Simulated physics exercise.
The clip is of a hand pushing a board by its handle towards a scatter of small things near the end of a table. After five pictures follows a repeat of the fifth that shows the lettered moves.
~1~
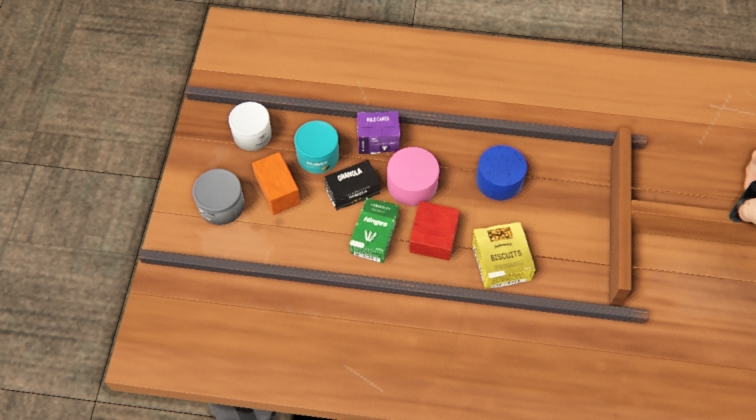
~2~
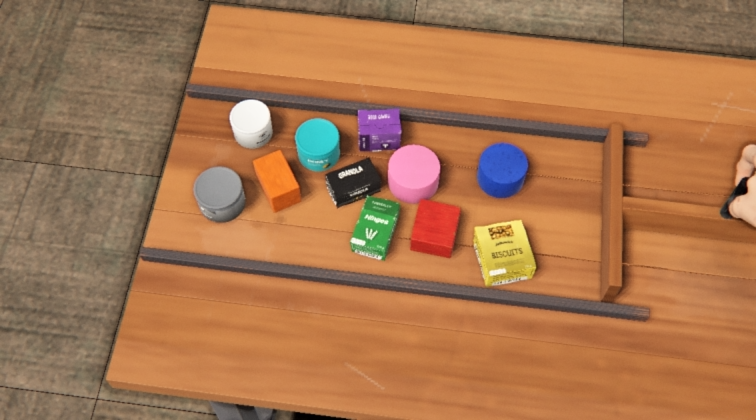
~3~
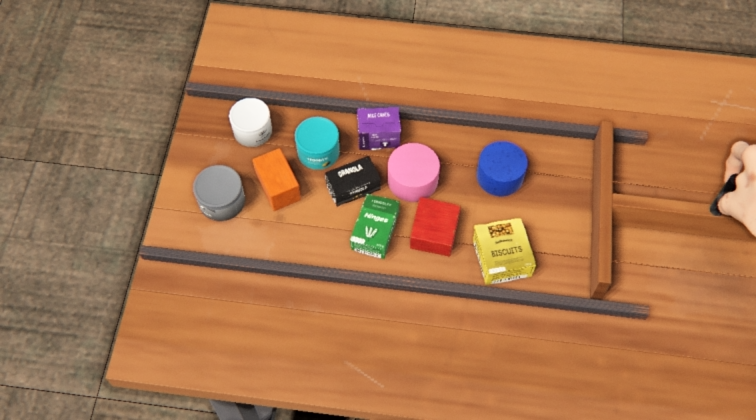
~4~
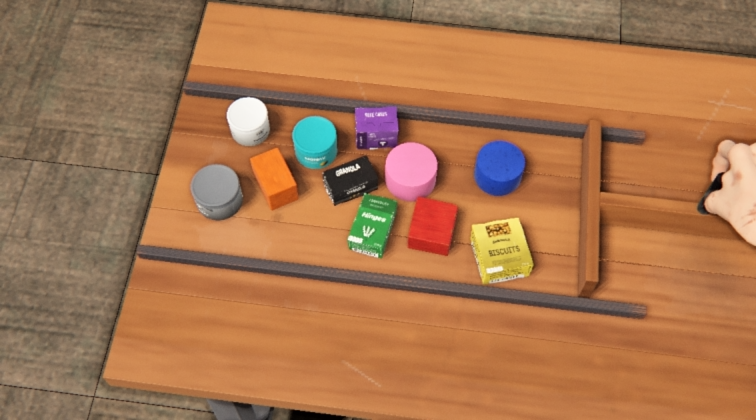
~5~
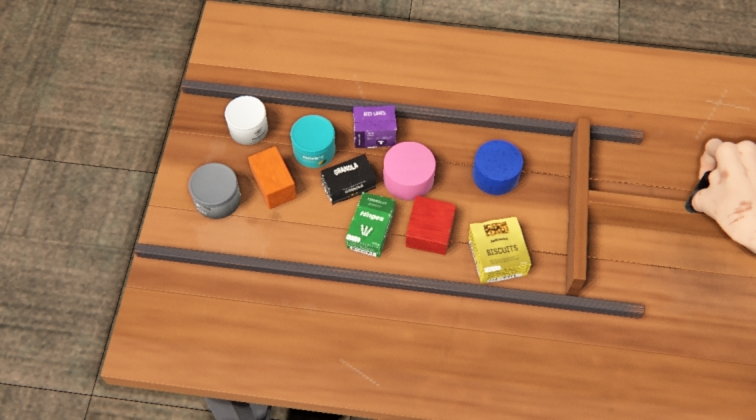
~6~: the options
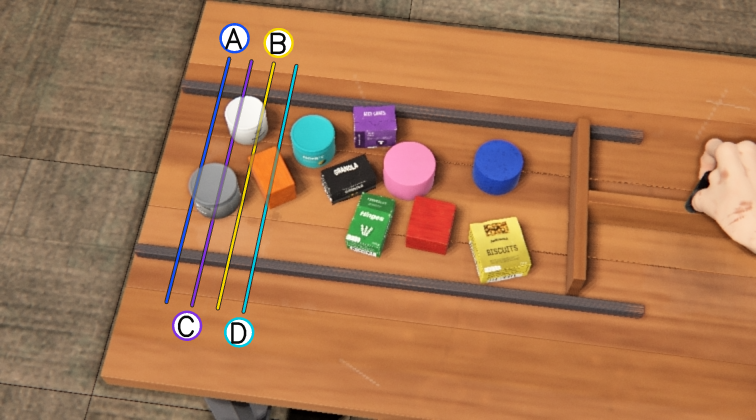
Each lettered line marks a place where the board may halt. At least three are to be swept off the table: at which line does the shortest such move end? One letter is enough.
At B, and not before.
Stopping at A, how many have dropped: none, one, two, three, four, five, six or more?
By then, six or more.
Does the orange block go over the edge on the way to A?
Yes.
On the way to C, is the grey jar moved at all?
By then, yes.
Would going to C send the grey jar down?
Yes.
On the marked copy, A at (200, 172); B at (248, 177); C at (224, 174); D at (272, 180).
Taking B. A third of the way, board (460, 181); yellow box (423, 238); green box (339, 223).
Two thirds of the way, board (340, 167); grey jar (177, 189); orange block (218, 177).
When it is over, board (249, 156); grey jar over the edge; orange block over the edge; four fallen.
As for the rest, A drops eight, but is farther than needed; C drops six, but is farther than needed; D drops only two.
